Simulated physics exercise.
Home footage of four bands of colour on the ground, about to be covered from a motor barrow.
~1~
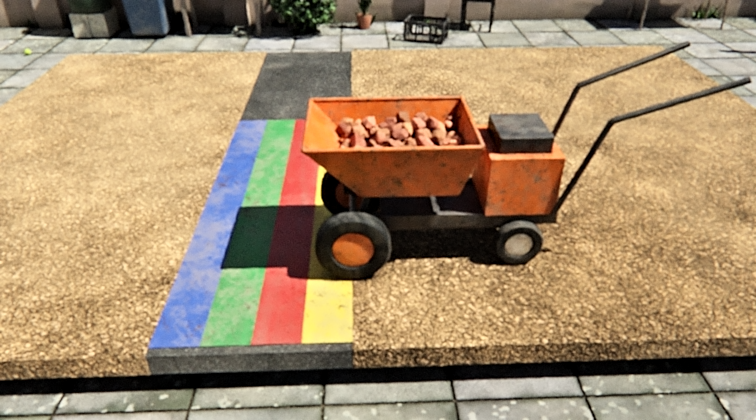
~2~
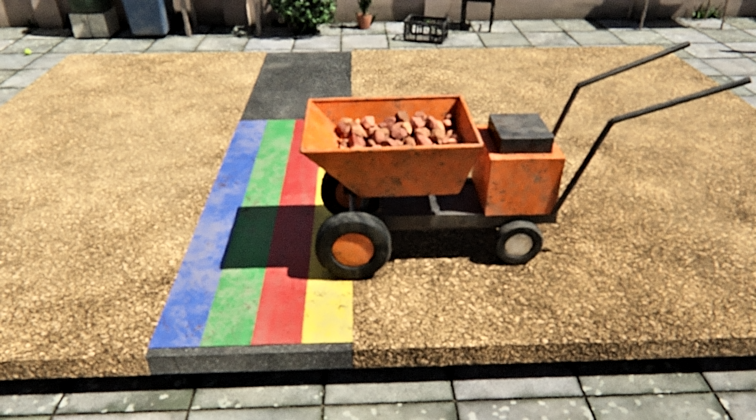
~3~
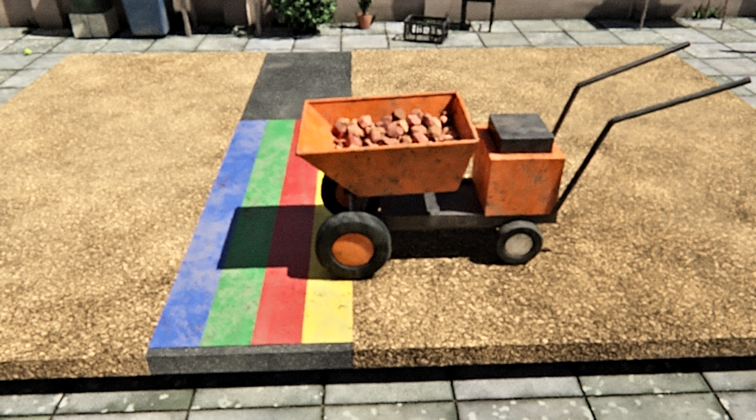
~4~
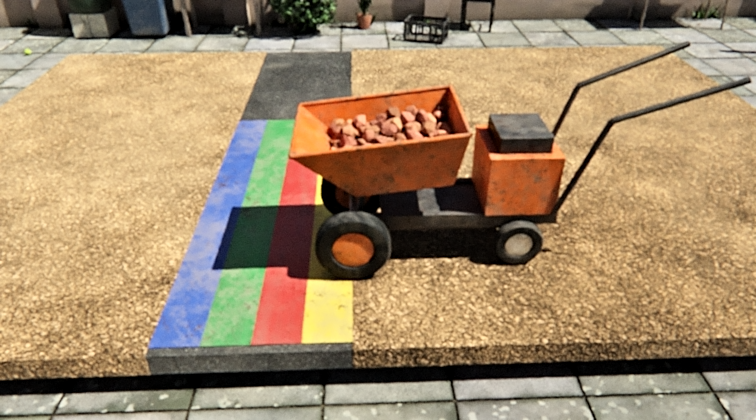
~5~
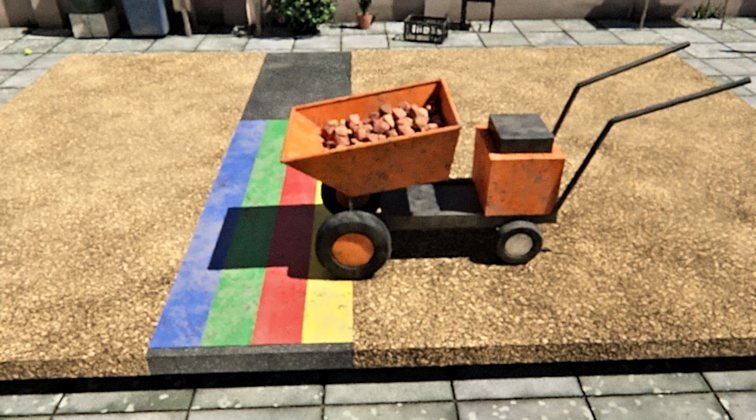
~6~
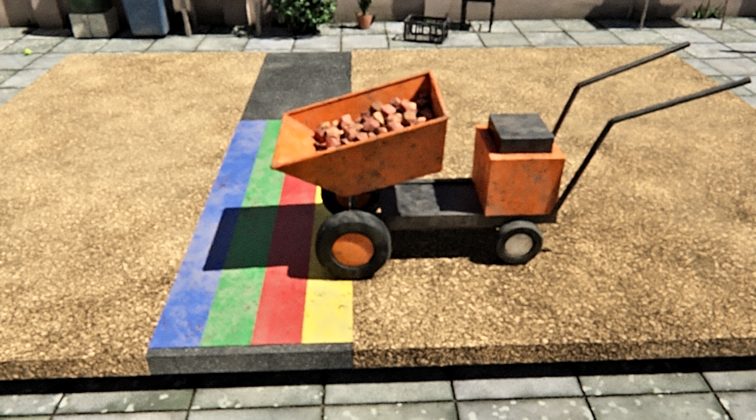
On a paved yard, an orange motor barrow's skip of rubble tilts gradually to the left.
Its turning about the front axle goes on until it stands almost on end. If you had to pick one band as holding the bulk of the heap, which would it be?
I would pick blue.
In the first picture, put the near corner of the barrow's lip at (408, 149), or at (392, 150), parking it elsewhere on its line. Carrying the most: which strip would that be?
First place: The red one; second place: Red.
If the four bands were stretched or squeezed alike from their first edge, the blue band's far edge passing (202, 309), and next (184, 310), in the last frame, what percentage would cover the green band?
Roughly 0 % and 0 %.
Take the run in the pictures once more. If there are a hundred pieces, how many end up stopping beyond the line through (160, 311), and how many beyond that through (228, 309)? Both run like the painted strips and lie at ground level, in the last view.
In turn 30 and 80 in a hundred.
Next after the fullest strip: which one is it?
Runner-up - green.
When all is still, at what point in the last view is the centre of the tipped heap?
The centre settles at about (207, 244).
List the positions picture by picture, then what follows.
The first frame shows lip of the skip at (303, 151), level; top of the load at (400, 134), lumps of rubble; yellow strip at (329, 301); red strip at (282, 303); green strip at (235, 304); blue strip at (188, 306).
The second frame shows lip of the skip at (302, 152), level; top of the load at (399, 134).
The third frame shows lip of the skip at (297, 154), tipped barely; top of the load at (417, 134).
The fourth frame shows lip of the skip at (290, 157), tipped a little; top of the load at (411, 130).
The fifth frame shows lip of the skip at (282, 162), tipped a little; top of the load at (403, 126).
The sixth frame shows lip of the skip at (273, 168), tipped clearly; top of the load at (409, 123); yellow strip at (329, 301); red strip at (282, 303); green strip at (235, 304); blue strip at (188, 306).
Soon, skip tipped steeply; all in the skip.
A while on, skip tipped right over; most in the skip; a small part over the green strip; a small part over the blue strip; a stray few falling; a stray few off the paint.
Towards the end, skip tipped right over; about a quarter in the skip; a small part over the green strip; about a third over the blue strip; about a quarter off the paint.
Finally, skip tipped right over; about a quarter in the skip; none over the yellow strip; none over the red strip; about a quarter over the green strip; about a third over the blue strip; about a quarter off the paint.
